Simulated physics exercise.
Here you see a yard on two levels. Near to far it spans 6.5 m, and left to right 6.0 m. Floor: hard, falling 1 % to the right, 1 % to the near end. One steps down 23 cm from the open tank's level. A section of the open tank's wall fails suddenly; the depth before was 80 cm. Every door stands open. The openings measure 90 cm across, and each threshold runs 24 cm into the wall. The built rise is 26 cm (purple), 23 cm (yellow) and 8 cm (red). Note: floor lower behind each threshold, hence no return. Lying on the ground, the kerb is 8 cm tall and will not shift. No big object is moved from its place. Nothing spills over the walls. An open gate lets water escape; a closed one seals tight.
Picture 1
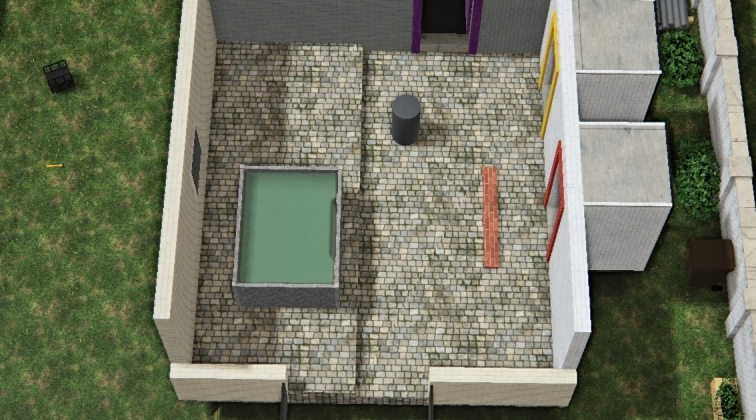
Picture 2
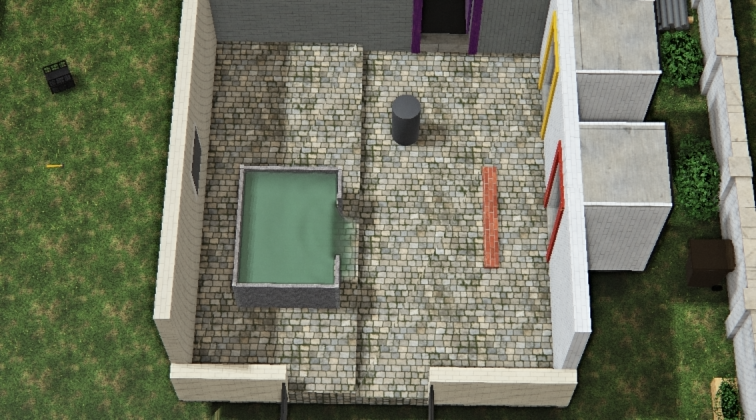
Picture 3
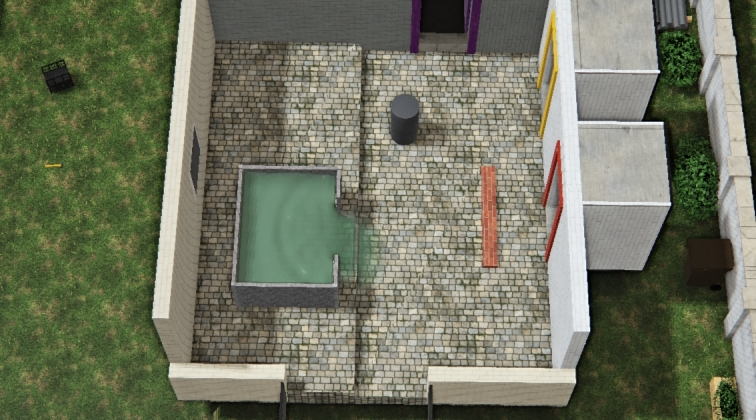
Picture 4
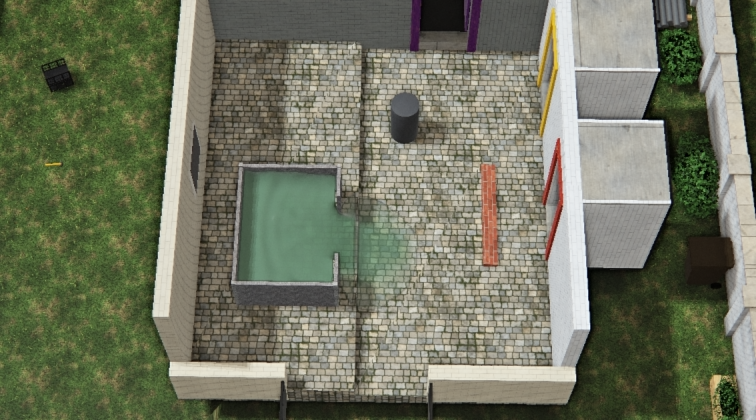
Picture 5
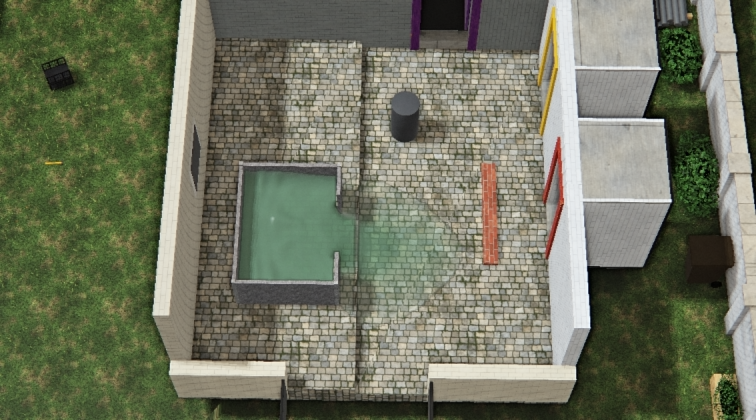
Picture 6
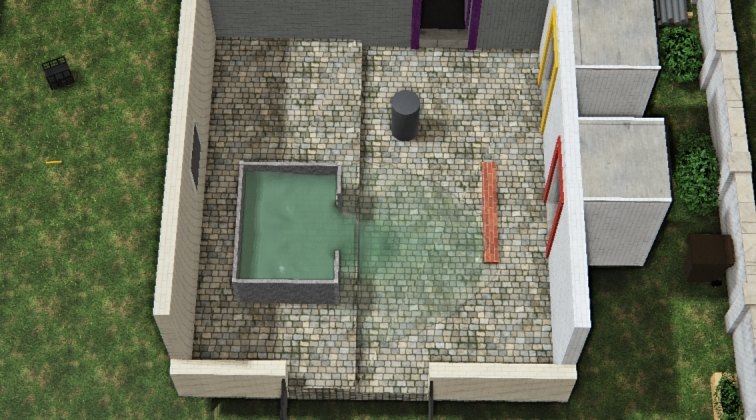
A tank of green water breaks open on its right side and floods the paving.
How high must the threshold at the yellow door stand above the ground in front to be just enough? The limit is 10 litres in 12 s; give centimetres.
11.5 cm.
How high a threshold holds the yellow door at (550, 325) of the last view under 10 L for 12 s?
Close to 27 cm at the least.
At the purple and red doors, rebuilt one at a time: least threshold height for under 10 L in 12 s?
Close to 7.5 cm (purple) and close to 28 cm (red).
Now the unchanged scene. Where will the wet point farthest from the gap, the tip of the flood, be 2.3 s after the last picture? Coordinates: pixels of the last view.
Roughly at (537, 49) in the last view.
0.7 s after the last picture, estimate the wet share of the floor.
About 35 per cent.
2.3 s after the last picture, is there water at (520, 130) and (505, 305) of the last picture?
First spot awash, second spot awash.
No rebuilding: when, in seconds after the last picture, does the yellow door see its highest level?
I'd guess close to 1.6 seconds.
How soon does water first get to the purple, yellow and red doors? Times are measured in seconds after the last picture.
Arrival times - purple: 2.2 s; yellow: 1.0 s; red: 0.3 s.
Then, 0.7 s after the last picture water covers 35 % of the floor, deepest (38 cm) near (348, 244); it has not reached the yellow door.
Then, 2.3 s after the last picture water covers 45 % of the floor, deepest (28 cm) near (548, 291); 11 cm at the yellow door, 0 litres in over its 23 cm threshold.
Then, 11.3 s after the last picture water covers 60 % of the floor, deepest (16 cm) near (549, 321); 9 cm at the yellow door, 0 litres in over its 23 cm threshold.
At the yellow door as built, the water peaked near 17 cm, 1.5 s after the last picture.
Run again over the same 12 s with other heights there, 23 litres in over 9.5 cm, 5 litres over 13 cm. The limit of 10 litres is kept from about 11.5 cm up.
